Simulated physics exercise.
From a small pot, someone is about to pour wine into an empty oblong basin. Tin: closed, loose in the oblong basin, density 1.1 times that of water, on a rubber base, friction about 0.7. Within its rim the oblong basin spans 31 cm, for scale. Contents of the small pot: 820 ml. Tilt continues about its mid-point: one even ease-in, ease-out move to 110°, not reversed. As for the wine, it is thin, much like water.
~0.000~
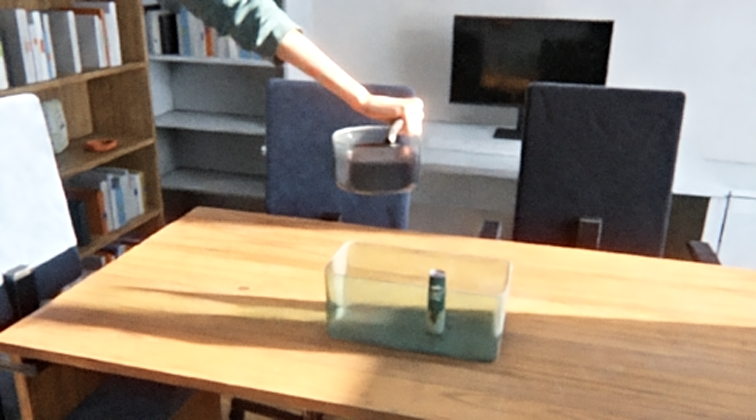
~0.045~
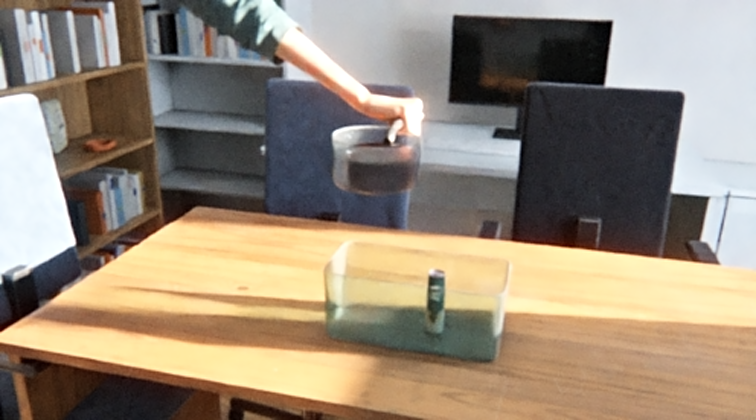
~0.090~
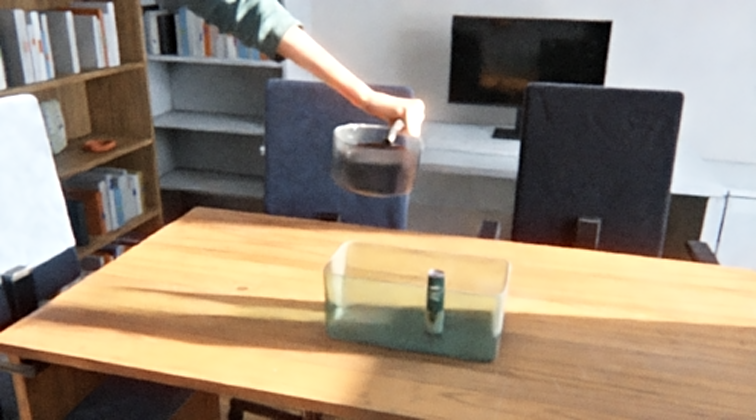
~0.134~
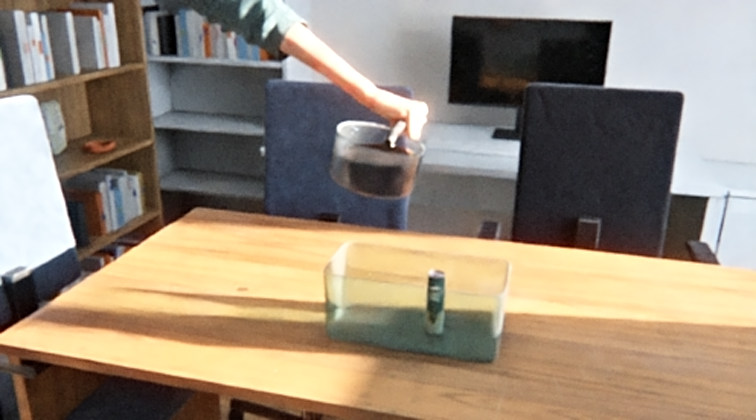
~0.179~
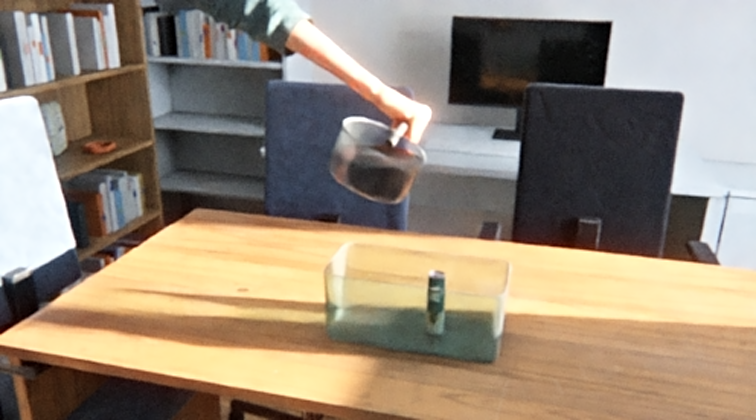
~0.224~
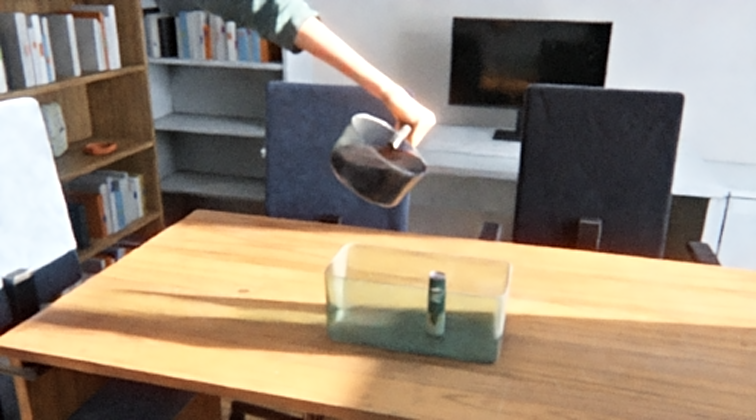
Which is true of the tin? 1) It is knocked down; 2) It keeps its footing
2, it keeps its footing.
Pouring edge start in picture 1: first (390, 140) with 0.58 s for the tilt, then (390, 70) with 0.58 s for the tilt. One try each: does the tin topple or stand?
First it tips over; then it stays on its base.
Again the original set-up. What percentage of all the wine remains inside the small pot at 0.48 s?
Near 26 in a hundred.
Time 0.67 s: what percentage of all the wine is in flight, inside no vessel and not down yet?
It comes to some 10 percent of the total.
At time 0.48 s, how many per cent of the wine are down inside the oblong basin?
Roughly 16 per cent.
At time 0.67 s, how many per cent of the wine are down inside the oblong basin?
84 %, more or less.
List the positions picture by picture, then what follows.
In the first frame, tilt 0°; pouring edge (421, 142); surface from (338, 149) to (420, 157); the oblong basin's rim runs from (335, 257) to (508, 278); the tin's top is at (438, 276).
In the second frame, tilt 2°; pouring edge (421, 143); surface from (337, 149) to (419, 157).
In the third frame, tilt 6°; pouring edge (422, 147); surface from (337, 149) to (419, 158).
In the fourth frame, tilt 14°; pouring edge (423, 154); surface from (337, 149) to (420, 160).
In the fifth frame, tilt 24°; pouring edge (424, 163); surface from (337, 149) to (422, 162).
In the sixth frame, tilt 36°; pouring edge (424, 173); surface from (336, 147) to (423, 165); 1 per cent is over the edge.
Then, 0.48 s in, the tilt is 102° and 25 per cent is still to pour; the tin stands where it began.
Then, 0.67 s in, the tilt is 110° and 5 per cent is still to pour; the tin stands where it began.
Then, 0.87 s in, the tilt is 110° and 0 per cent is still to pour; the tin stands 1 cm from where it began.
Then, 1.08 s in, the tilt is 110° and 0 per cent is still to pour; the tin stands 1 cm from where it began.
Finally, the tin stands 1 cm from where it began.
